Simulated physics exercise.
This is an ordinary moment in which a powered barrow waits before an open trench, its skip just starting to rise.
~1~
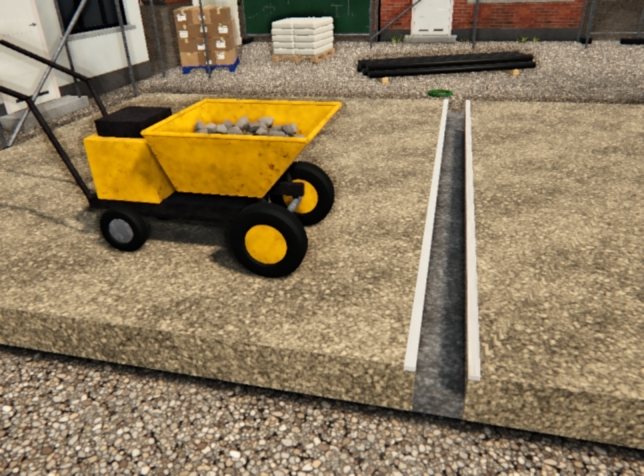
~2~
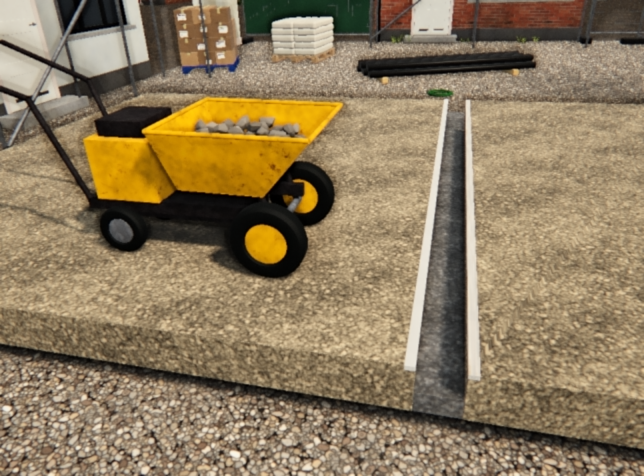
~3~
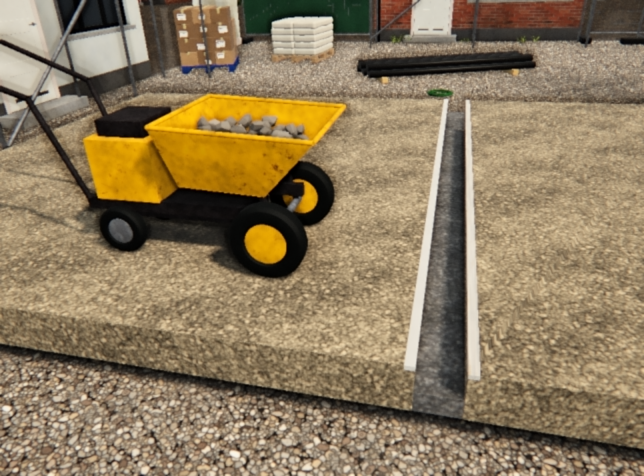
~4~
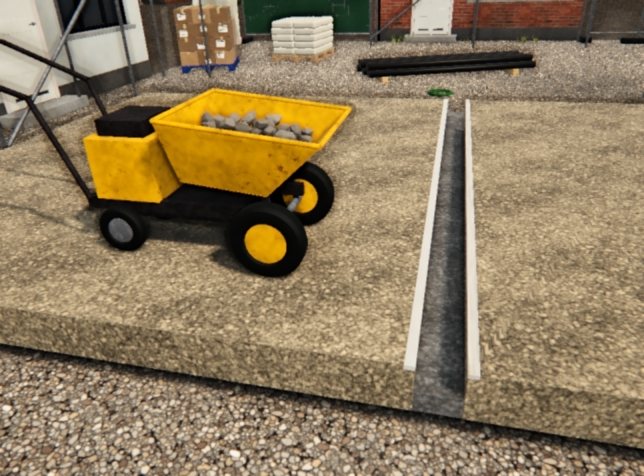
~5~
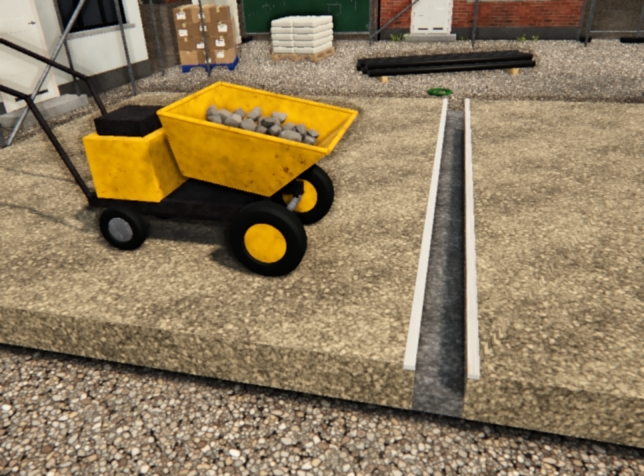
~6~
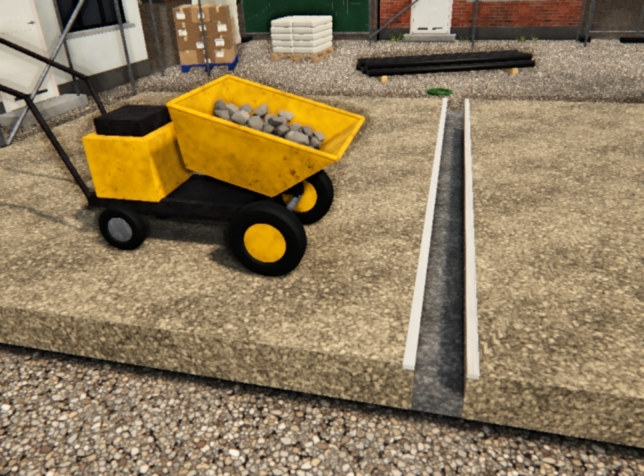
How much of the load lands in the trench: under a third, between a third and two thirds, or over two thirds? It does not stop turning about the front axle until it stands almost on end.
Trench receives a third to two thirds.
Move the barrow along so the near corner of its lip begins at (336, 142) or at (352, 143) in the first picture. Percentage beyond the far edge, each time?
The first spot gives roughly 10 %; the second gives roughly 20 %.
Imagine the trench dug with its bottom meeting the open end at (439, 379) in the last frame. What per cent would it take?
I'd put it at about 40 in a hundred.
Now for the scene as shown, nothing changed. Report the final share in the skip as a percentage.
15 per cent, roughly.
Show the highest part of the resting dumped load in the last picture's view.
At about (408, 245).
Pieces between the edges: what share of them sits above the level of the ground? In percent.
It works out at about 15 percent.
Shortly afterwards, skip tipped steeply; the whole lot in the skip.
Next, skip tipped right over; the bulk in the skip; a little short of the trench; only a few in or heaped over the trench.
Some moments later, skip tipped right over; near a quarter in the skip; near a quarter short of the trench; near a third in or heaped over the trench; only a few beyond it.
In the end, skip tipped right over; near a quarter in the skip; near a quarter short of the trench; near half in or heaped over the trench; a little beyond it.
